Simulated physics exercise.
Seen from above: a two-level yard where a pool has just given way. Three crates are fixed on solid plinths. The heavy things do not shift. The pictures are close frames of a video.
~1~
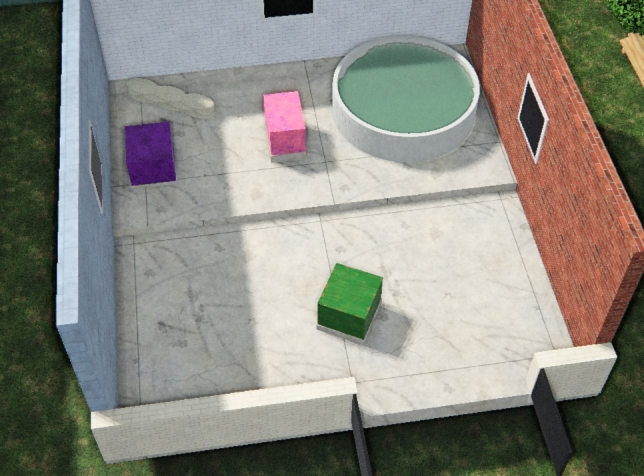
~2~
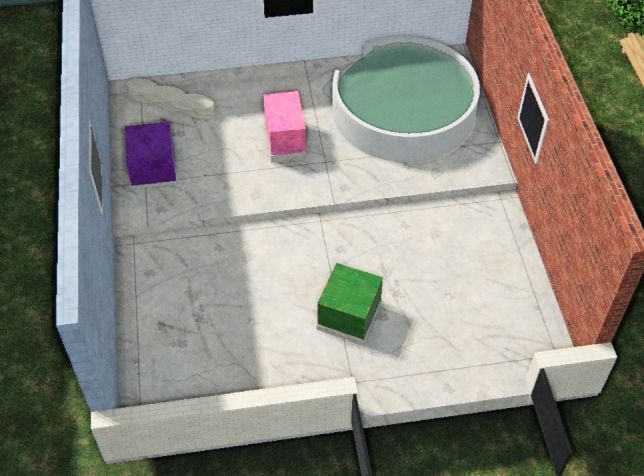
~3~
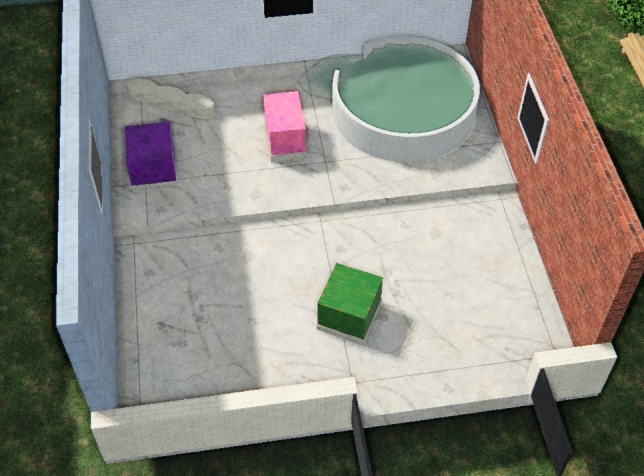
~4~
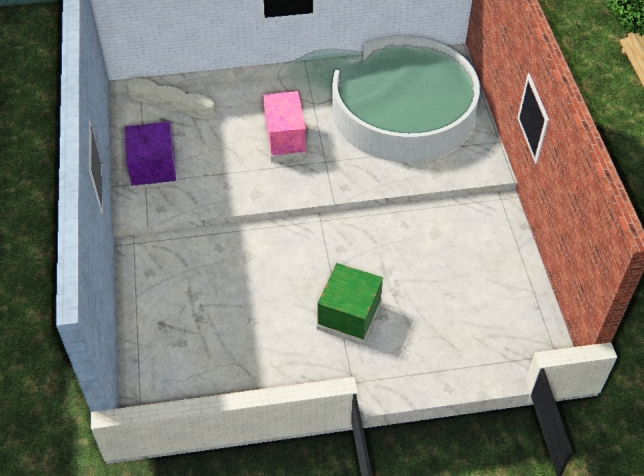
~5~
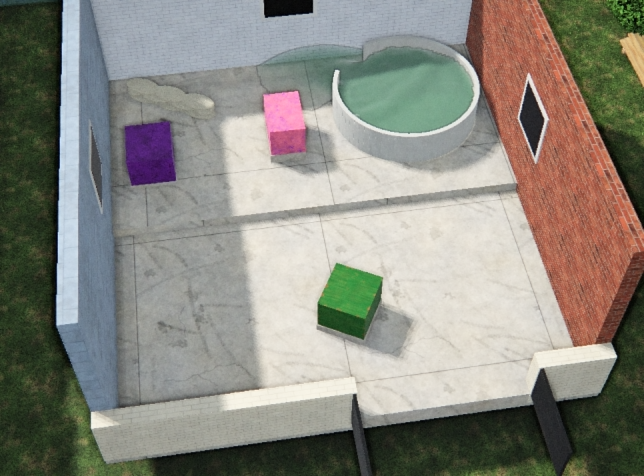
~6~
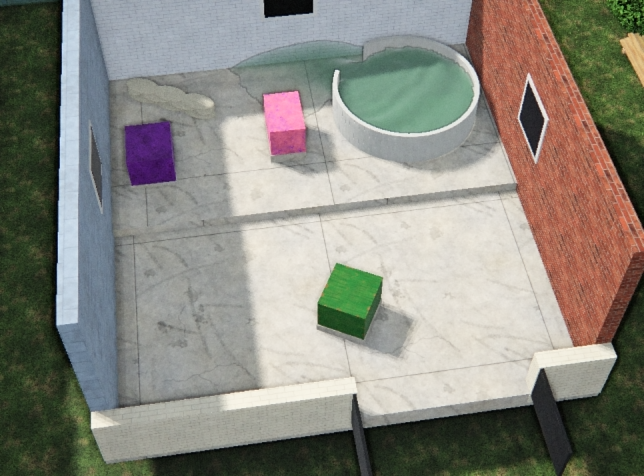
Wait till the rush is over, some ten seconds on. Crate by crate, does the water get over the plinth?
One by one: The purple crate is soaked; the green crate keeps dry; the pink crate keeps dry.
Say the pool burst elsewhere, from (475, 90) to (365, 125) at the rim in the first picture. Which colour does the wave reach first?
First comes the green-painted one.
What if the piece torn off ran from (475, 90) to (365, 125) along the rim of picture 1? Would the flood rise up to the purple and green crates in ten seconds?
My reading: The purple one is spared; the green one is wetted.
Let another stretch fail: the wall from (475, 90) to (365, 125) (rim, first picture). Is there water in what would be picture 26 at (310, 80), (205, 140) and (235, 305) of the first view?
In that order: Dry, not flooded, flooded.
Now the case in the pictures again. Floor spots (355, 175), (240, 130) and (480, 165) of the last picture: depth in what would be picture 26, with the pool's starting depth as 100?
In turn 0, 8 and 2 in a hundred.
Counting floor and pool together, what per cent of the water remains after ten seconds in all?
About 100 per cent.
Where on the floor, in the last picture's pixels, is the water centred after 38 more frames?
At about (306, 139).
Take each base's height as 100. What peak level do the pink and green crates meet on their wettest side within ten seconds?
Near 60 and 60 in a hundred.
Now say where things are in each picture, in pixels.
The round pool at (406, 87) is whole and still, in the first picture.
Water pours out on the round pool's far side and has run to a hidden place, in the second picture.
The front is at (305, 79), out from the gap on the round pool's far side, in the third picture.
Water pours out on the round pool's far side and has run to (284, 74), in the fourth picture.
Water pours out on the round pool's far side and has run to (262, 65), in the fifth picture.
Water pours out on the round pool's far side and has run to (233, 68), in the sixth picture.
A moment on, water covers 10 % of the floor; the purple crate not reached, the green crate not reached, the pink crate water round its plinth.
Next, water covers 15 % of the floor; the purple crate not reached, the green crate not reached, the pink crate water round its plinth.
Then, water covers 30 % of the floor; the purple crate water round its plinth, the green crate not reached, the pink crate water round its plinth.
Later, water covers 65 % of the floor; the purple crate water round its plinth, the green crate water round its plinth, the pink crate water round its plinth.
In the end, water covers 85 % of the floor; the purple crate was topped, the green crate stayed above the water, the pink crate stayed above the water.
